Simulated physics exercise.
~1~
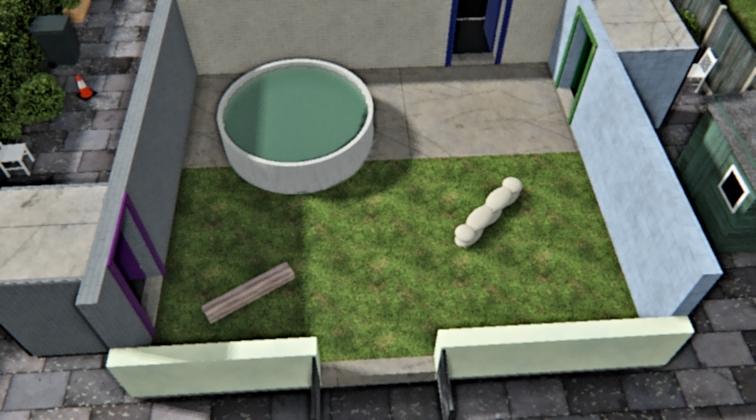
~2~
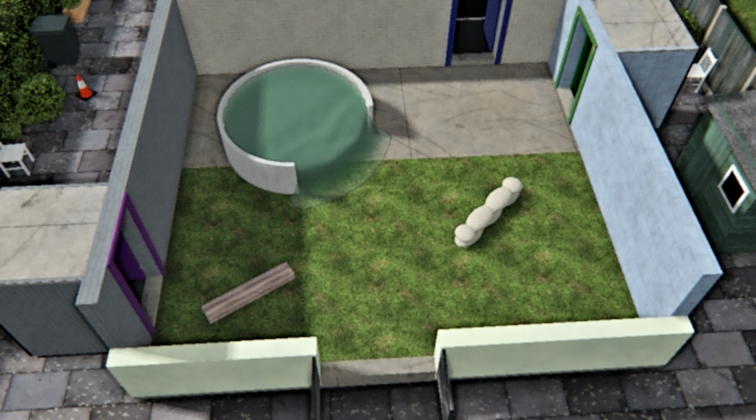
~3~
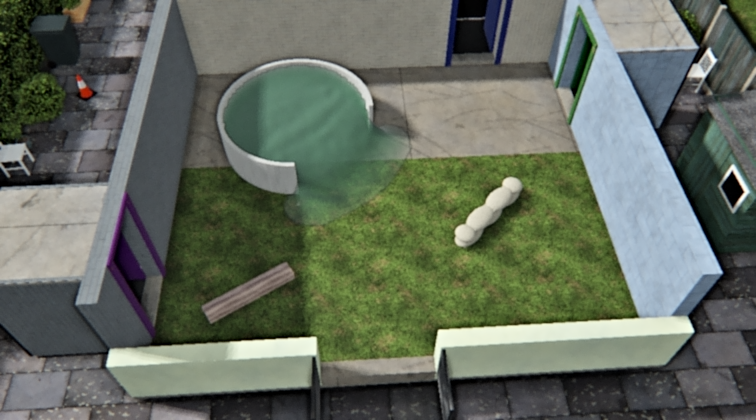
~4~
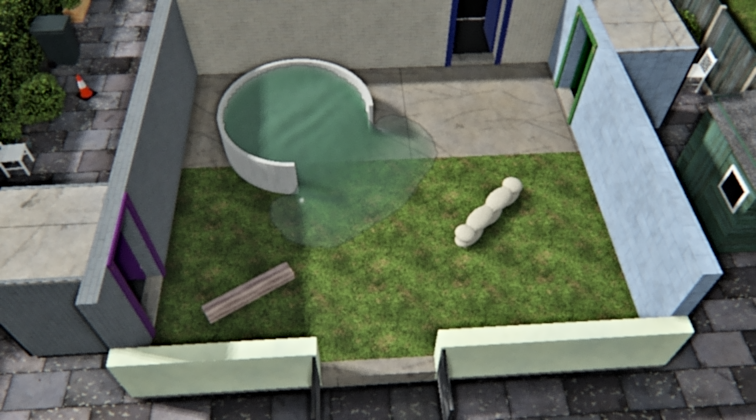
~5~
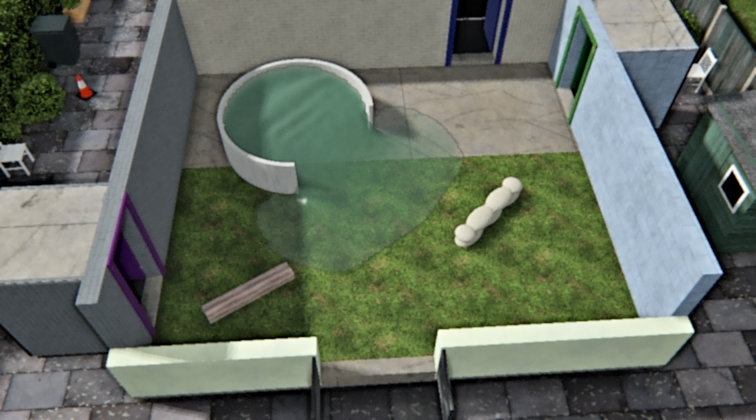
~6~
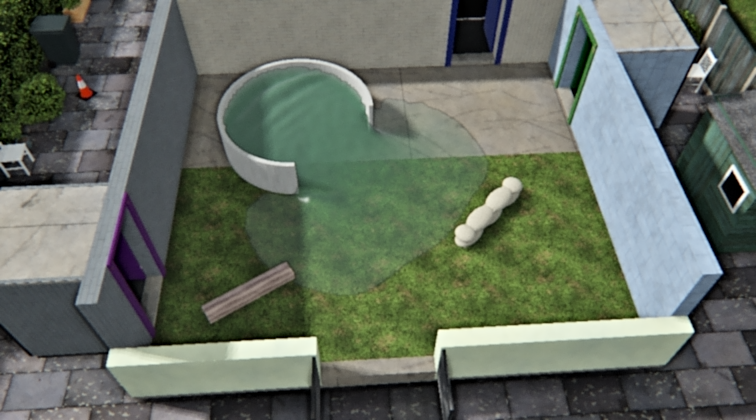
Water pours through a gap in the round pool's wall and spreads across the grass and paving.
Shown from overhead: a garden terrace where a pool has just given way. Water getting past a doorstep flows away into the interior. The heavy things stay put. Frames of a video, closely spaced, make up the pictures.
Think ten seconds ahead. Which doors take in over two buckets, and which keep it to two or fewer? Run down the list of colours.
One by one: Green door: Overshoots; purple door: Does not overshoot; blue door: Does not overshoot.
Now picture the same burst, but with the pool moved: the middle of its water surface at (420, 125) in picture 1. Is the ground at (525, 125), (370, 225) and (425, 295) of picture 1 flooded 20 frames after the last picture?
I'd call them watered, watered and watered, in the order asked.
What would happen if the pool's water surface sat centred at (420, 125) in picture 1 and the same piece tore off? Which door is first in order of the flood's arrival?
That would be the one in green.
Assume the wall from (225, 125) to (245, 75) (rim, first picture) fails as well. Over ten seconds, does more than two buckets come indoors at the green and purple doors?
Then: The green one lets more in, the purple one lets more in.
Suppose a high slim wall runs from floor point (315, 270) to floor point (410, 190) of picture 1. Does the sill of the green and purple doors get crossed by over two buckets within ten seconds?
Result - green door overshoots, purple door overshoots.
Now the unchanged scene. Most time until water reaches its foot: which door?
I'd go with the purple-painted one.
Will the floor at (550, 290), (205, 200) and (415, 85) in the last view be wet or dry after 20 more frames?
First spot submerged, second spot spared, third spot spared.
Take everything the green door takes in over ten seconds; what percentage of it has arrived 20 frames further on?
Some 15 per cent.
A moment on, water covers 35 % of the floor; the green door not reached, the purple door not reached, the blue door not reached.
Next, water covers 50 % of the floor; the green door wet at the sill, nothing in, the purple door not reached, the blue door not reached.
Then, water covers 65 % of the floor; the green door over two buckets in, the purple door not reached, the blue door not reached.
Later, water covers 80 % of the floor; the green door far over two buckets in, the purple door wet at the sill, nothing in, the blue door wet at the sill, nothing in.
In the end, water covers 90 % of the floor; the green door far over two buckets in, the purple door wet at the sill, nothing in, the blue door wet at the sill, nothing in.
